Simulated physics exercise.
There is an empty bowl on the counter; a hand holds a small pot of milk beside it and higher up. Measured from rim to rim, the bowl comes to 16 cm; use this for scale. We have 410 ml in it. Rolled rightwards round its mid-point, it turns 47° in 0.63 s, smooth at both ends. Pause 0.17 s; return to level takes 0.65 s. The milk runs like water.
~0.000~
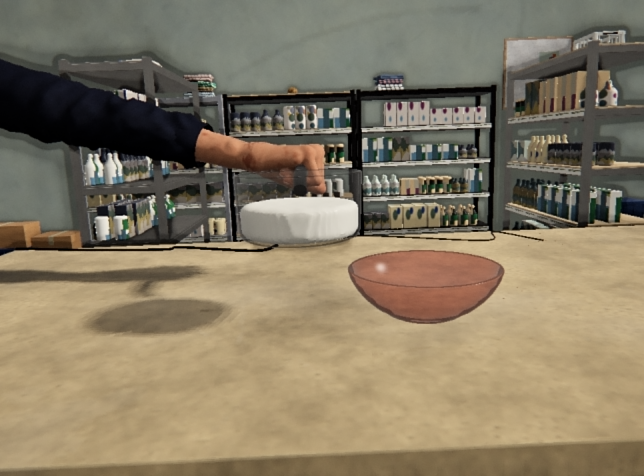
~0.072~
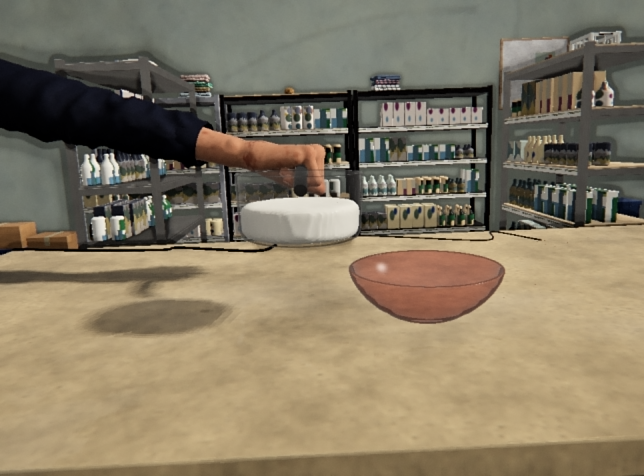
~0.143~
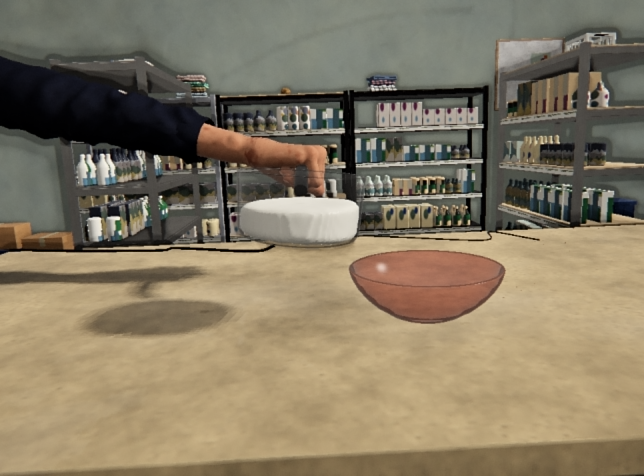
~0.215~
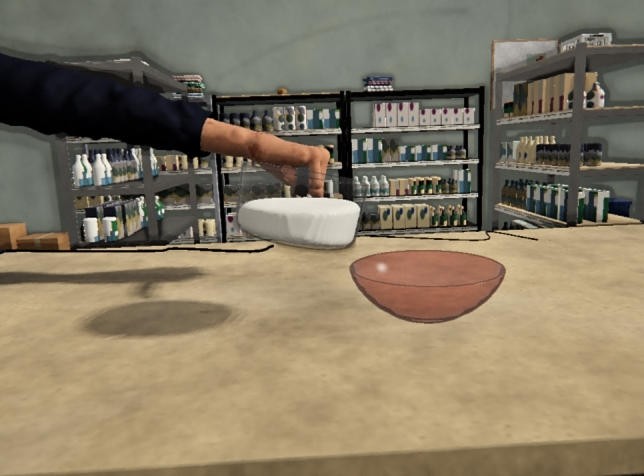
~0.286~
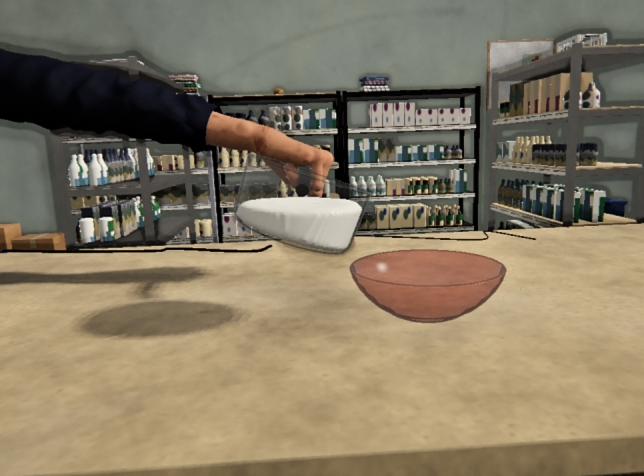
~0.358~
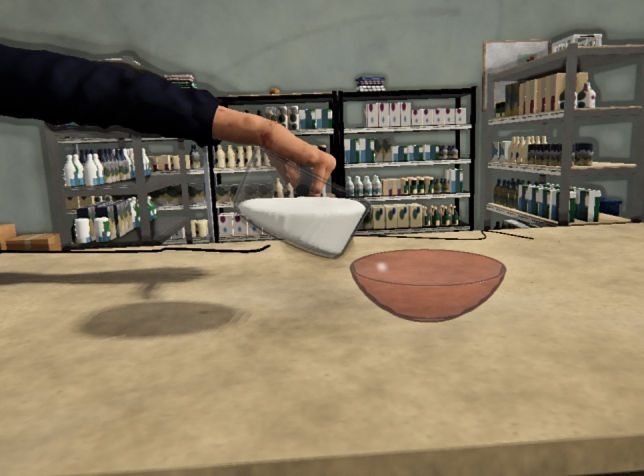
A hand at the end of a dark-sleeved arm reaches in from the left over a pale tan counter, seen from just above counter level in a room with grey-green walls and stocked shelves. It holds a small clear pot of white milk, above and left of an empty, see-through reddish bowl. The pot starts level and tilts rightwards, slowly then faster, while the shelves behind drift slightly left.
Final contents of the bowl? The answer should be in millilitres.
140 ml.
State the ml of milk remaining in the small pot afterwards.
About 270 ml.
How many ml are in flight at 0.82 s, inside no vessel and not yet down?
35 ml or thereabouts.
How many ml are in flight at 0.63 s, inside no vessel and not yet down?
Roughly 40 ml at that moment.
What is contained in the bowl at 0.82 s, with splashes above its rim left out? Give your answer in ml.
It comes to around 90 ml.
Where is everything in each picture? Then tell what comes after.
In the first picture, tilt 0°; pouring edge (360, 173); surface from (251, 206) to (346, 202); the bowl's rim runs from (349, 271) to (498, 265).
In the second picture, tilt 2°; pouring edge (362, 174); surface from (251, 206) to (348, 203).
In the third picture, tilt 6°; pouring edge (364, 179); surface from (252, 205) to (348, 204).
In the fourth picture, tilt 12°; pouring edge (366, 186); surface from (250, 206) to (350, 204).
In the fifth picture, tilt 20°; pouring edge (368, 195); surface from (249, 204) to (351, 204).
In the sixth picture, tilt 28°; pouring edge (369, 204); surface from (245, 203) to (354, 204).
By 0.63 s the tilt is 47° and the bowl has 20 ml, the small pot 350 ml, and 0 ml is on the counter.
By 0.82 s the tilt is 47° and the bowl has 90 ml, the small pot 295 ml, and 0 ml is on the counter.
By 1.03 s the tilt is 34° and the bowl has 130 ml, the small pot 270 ml, and 5 ml is on the counter.
By 1.25 s the tilt is 10° and the bowl has 140 ml, the small pot 270 ml, and 5 ml is on the counter.
At rest the bowl has 140 ml, the small pot 270 ml, and 5 ml is on the counter.
